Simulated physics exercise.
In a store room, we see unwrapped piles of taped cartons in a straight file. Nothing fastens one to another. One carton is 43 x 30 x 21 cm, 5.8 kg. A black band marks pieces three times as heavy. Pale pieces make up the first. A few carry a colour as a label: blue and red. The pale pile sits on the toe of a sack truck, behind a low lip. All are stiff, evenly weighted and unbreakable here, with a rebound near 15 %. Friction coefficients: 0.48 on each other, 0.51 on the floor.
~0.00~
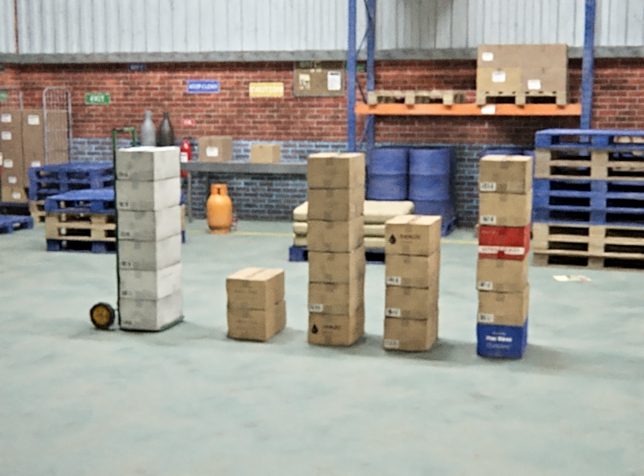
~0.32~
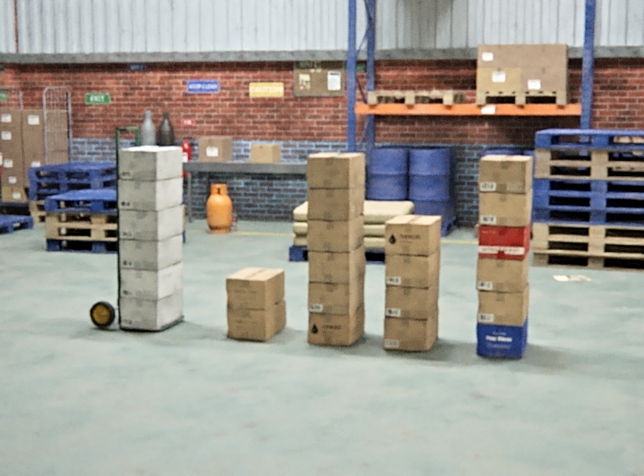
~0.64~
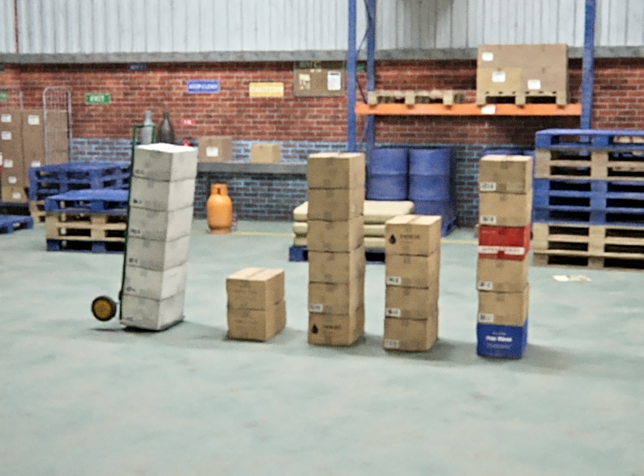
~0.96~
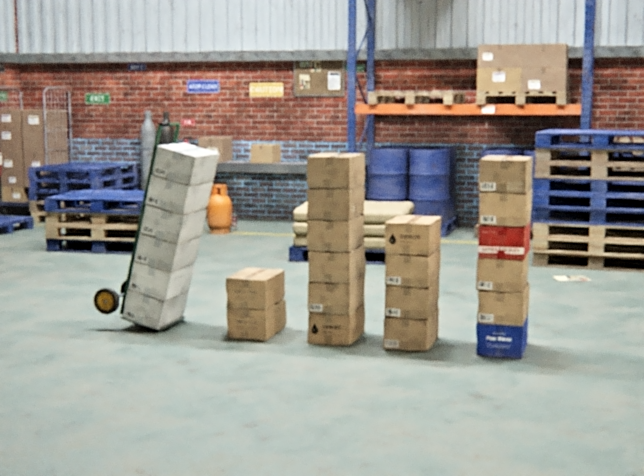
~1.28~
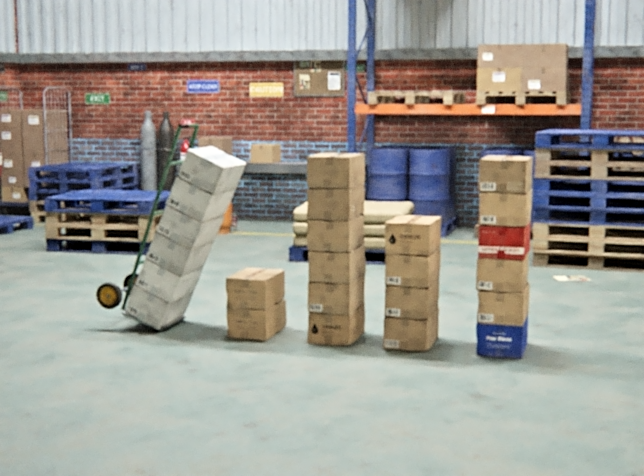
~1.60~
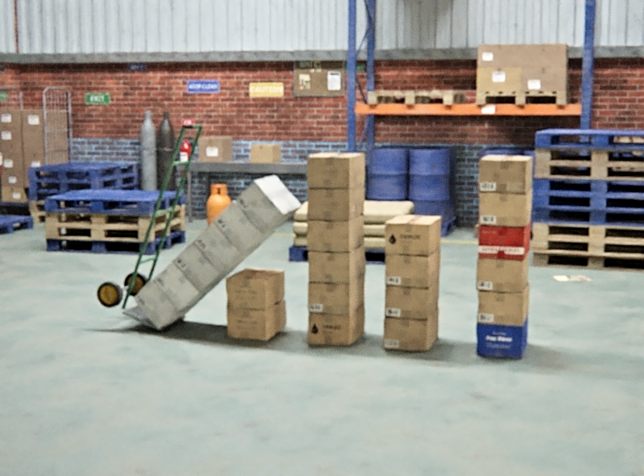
A pale stack of cartons on a sack truck tilted to the right with its frame, then leaned much farther over, away from the frame, above a short brown pile, while the other piles stayed still.
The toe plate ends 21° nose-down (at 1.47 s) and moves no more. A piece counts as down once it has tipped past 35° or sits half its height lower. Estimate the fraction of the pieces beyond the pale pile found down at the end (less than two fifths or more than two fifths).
Under two fifths of them.
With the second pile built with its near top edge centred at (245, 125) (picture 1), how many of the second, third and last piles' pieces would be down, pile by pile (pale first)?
In that case second 7, third 6, last 6.
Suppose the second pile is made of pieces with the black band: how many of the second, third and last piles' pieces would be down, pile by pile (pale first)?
Then second 0, third 0, last 0.
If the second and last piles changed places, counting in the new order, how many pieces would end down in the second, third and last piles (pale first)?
In that case second 6, third 6, last 1.
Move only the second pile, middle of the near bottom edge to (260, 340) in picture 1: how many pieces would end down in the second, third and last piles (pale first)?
In that case second 0, third 0, last 0.
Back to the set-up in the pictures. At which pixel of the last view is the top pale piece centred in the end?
Near (308, 255).
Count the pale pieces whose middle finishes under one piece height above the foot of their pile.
1 of them.
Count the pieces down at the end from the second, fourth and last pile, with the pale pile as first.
Second 0, fourth 0, last 0.
By 1.68 s, 6 of the pale pile down; none of the 18 other cartons down, 1 disturbed.
By 1.84 s, 6 of the pale pile down; none of the 18 other cartons down, 5 disturbed.
When it is over (3.0 s), 6 of the pale pile down; none of the 18 other cartons down, 5 disturbed; blue carton unmoved; red carton unmoved. That is 0 per cent. In pixels of the last frame, middles, blue carton near (503, 333), red carton near (505, 239).
